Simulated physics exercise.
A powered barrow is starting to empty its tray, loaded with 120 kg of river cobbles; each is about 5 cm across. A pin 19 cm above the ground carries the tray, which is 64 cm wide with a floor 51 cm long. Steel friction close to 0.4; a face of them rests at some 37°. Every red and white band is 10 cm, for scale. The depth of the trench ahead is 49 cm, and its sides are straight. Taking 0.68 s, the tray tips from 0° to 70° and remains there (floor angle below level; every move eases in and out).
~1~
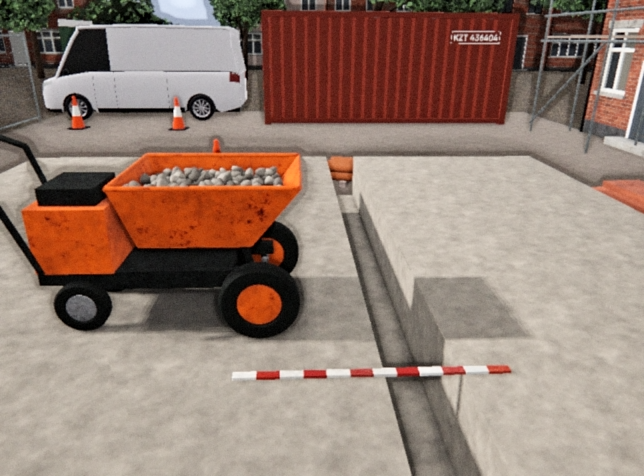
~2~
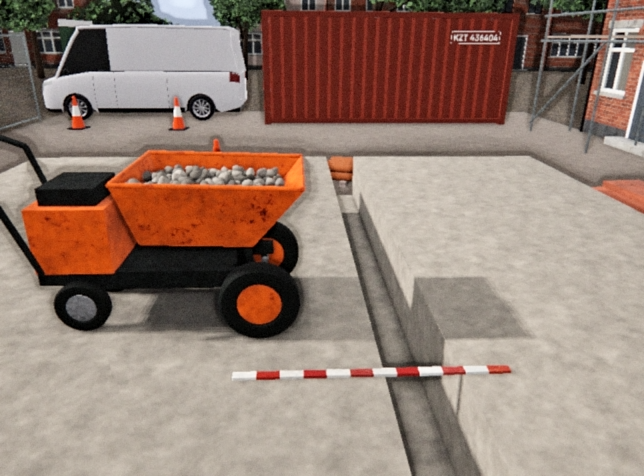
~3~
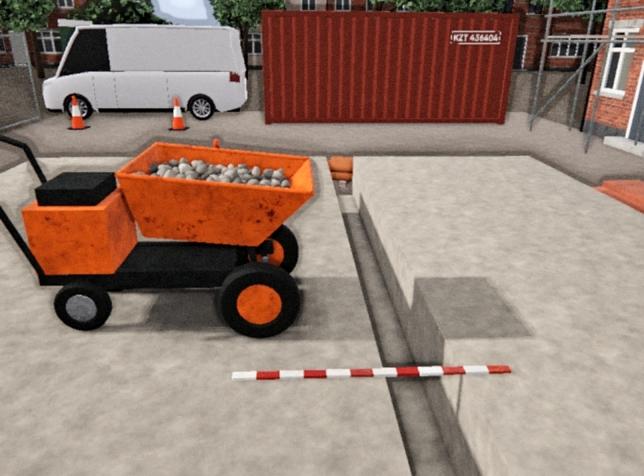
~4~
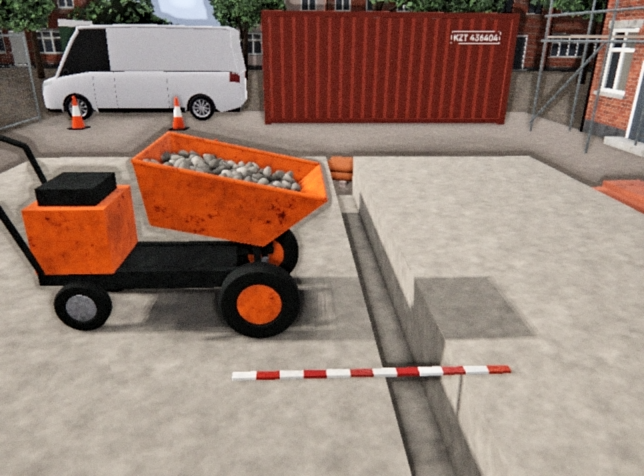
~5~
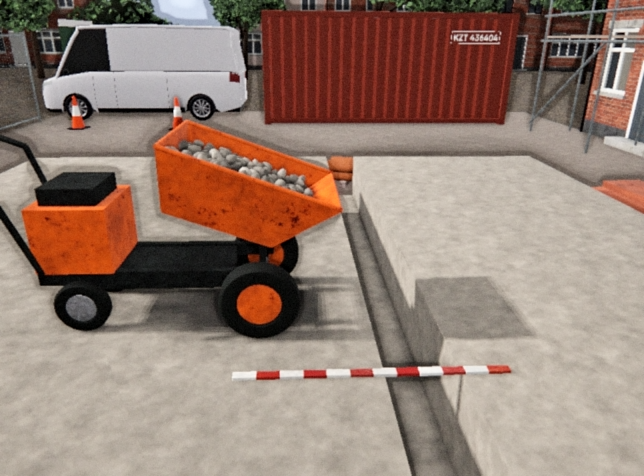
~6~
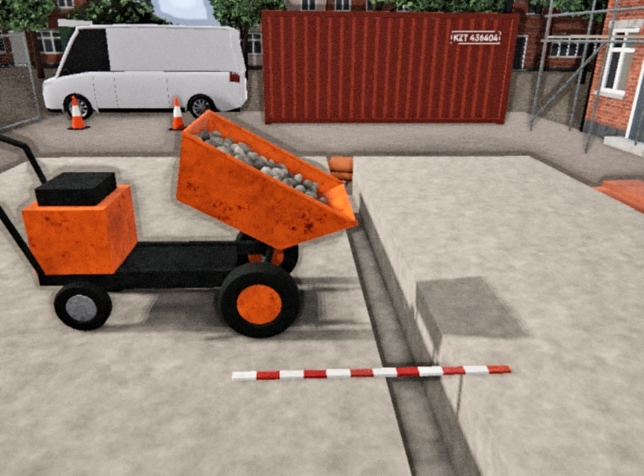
At first, an orange powered barrow loaded with rounded grey stones stands still beside a narrow trench, its tray level. The tray then begins to tilt, its rear rising and its front lip dipping to the right, and it steepens steadily until it slopes clearly downward, the stones still inside.
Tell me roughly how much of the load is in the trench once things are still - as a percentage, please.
I would put it at 70 %.
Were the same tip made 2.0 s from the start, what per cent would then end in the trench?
Probably about 95 in a hundred.
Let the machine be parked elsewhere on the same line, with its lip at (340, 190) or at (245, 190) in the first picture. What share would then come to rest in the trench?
From the first place around 30 per cent, from the other around 85.
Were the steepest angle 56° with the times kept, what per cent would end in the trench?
Then about 45 per cent.
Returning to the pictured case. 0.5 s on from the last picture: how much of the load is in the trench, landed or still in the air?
Some 25 per cent.
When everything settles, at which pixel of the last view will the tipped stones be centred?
At about pixel (408, 360) in the last view.
Then, 0.2 s after the last picture the floor is at 59°, 100 % in the tray; the foremost stones are at (365, 243).
Then, 0.5 s after the last picture the floor is at 70°, 69 % in the tray, 27 % in the trench, 4 % past the trench; the foremost stones are at (448, 306).
Then, 0.8 s after the last picture the floor is at 70°, 20 % in the tray, 51 % in the trench, 29 % past the trench; the foremost stones are at (567, 302).
Then, 2.8 s after the last picture the floor is at 70°, 0 % in the tray, 70 % in the trench, 30 % past the trench; the foremost stones are past the picture's edge.
